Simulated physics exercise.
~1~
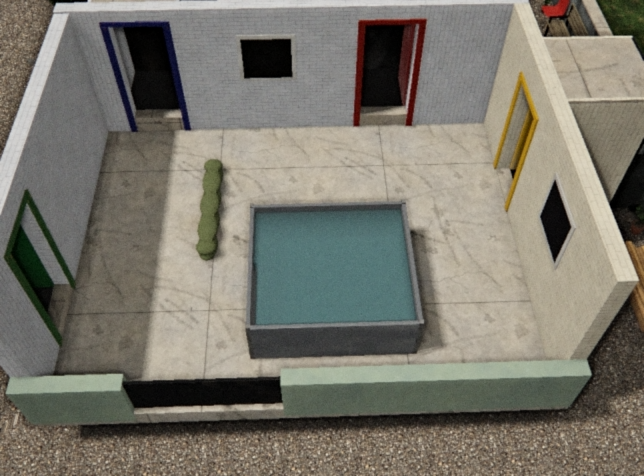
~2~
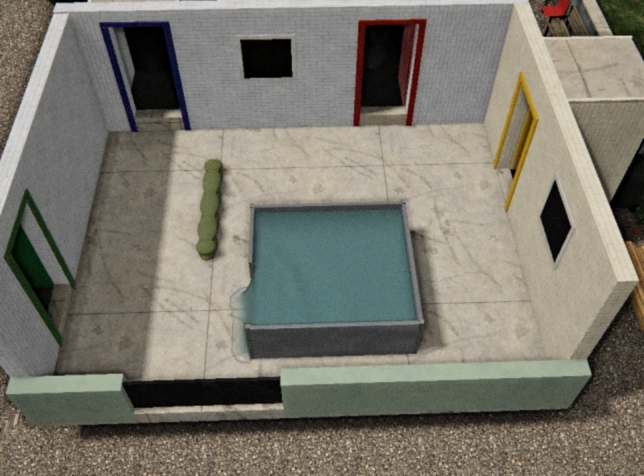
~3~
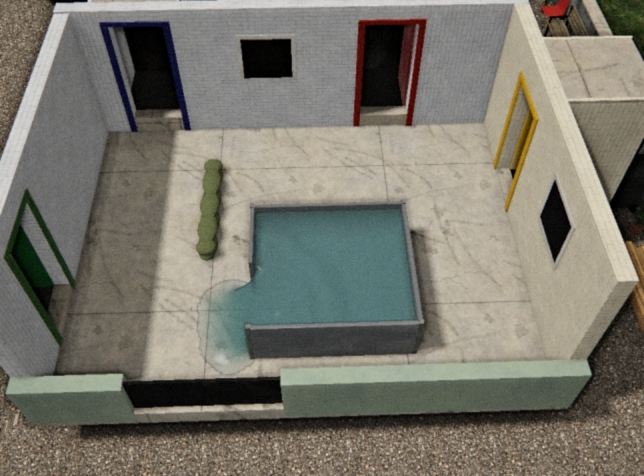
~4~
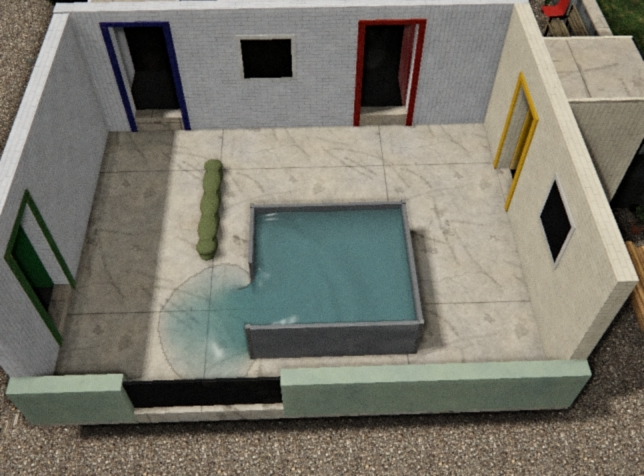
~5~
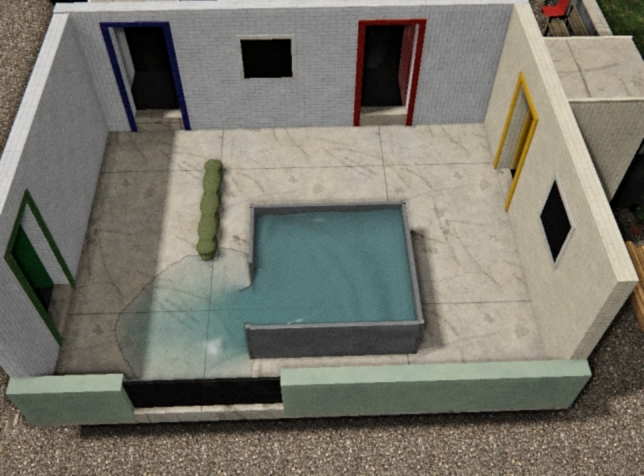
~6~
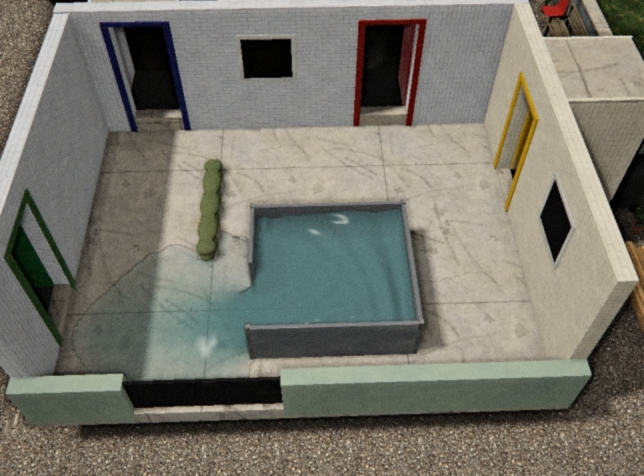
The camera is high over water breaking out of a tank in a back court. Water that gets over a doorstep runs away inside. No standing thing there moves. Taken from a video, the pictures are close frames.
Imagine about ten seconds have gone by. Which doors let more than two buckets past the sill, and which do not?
As I see it, the blue door never tops two buckets. The green door tops two buckets. The yellow door tops two buckets. The red door never tops two buckets.
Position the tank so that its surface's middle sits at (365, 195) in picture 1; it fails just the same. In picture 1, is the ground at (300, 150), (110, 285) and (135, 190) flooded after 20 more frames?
In the order asked: Reached by the flood, reached by the flood, reached by the flood.
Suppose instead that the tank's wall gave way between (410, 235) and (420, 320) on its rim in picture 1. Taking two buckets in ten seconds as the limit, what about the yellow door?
Well, the yellow door crosses the line here.
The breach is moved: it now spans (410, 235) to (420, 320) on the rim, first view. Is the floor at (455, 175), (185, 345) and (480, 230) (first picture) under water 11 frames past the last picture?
Following the listed order, the three come out reached by the spill, not reached and reached by the spill.
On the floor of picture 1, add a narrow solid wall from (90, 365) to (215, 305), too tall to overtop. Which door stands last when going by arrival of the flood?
That'd be the yellow one.
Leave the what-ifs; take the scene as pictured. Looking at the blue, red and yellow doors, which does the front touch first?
My pick for first is the blue-painted one.
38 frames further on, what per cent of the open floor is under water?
It comes out near 75 percent.
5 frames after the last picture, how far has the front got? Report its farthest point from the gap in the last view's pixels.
Farthest reach: About (89, 223).
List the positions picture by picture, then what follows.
The first picture shows the water tank at (331, 263) is whole and still.
In the second picture, the front is at (243, 292), out from the gap at (254, 315).
In the third picture, water pours out at (254, 316) and has run to (209, 296).
In the fourth picture, the front is at (165, 314), out from the gap at (255, 317).
In the fifth picture, the front is at (126, 315), out from the gap at (255, 316).
In the sixth picture, the front is at (78, 340), out from the gap at (254, 316).
A moment on, water covers 25 % of the floor; the blue door not reached, the green door over two buckets in, the yellow door not reached, the red door not reached.
Next, water covers 30 % of the floor; the blue door not reached, the green door far over two buckets in, the yellow door not reached, the red door not reached.
Then, water covers 40 % of the floor; the blue door wet at the sill, nothing in, the green door far over two buckets in, the yellow door not reached, the red door not reached.
Later, water covers 75 % of the floor; the blue door wet at the sill, nothing in, the green door far over two buckets in, the yellow door not reached, the red door wet at the sill, nothing in.
In the end, water covers 95 % of the floor; the blue door wet at the sill, nothing in, the green door far over two buckets in, the yellow door over two buckets in, the red door wet at the sill, nothing in.
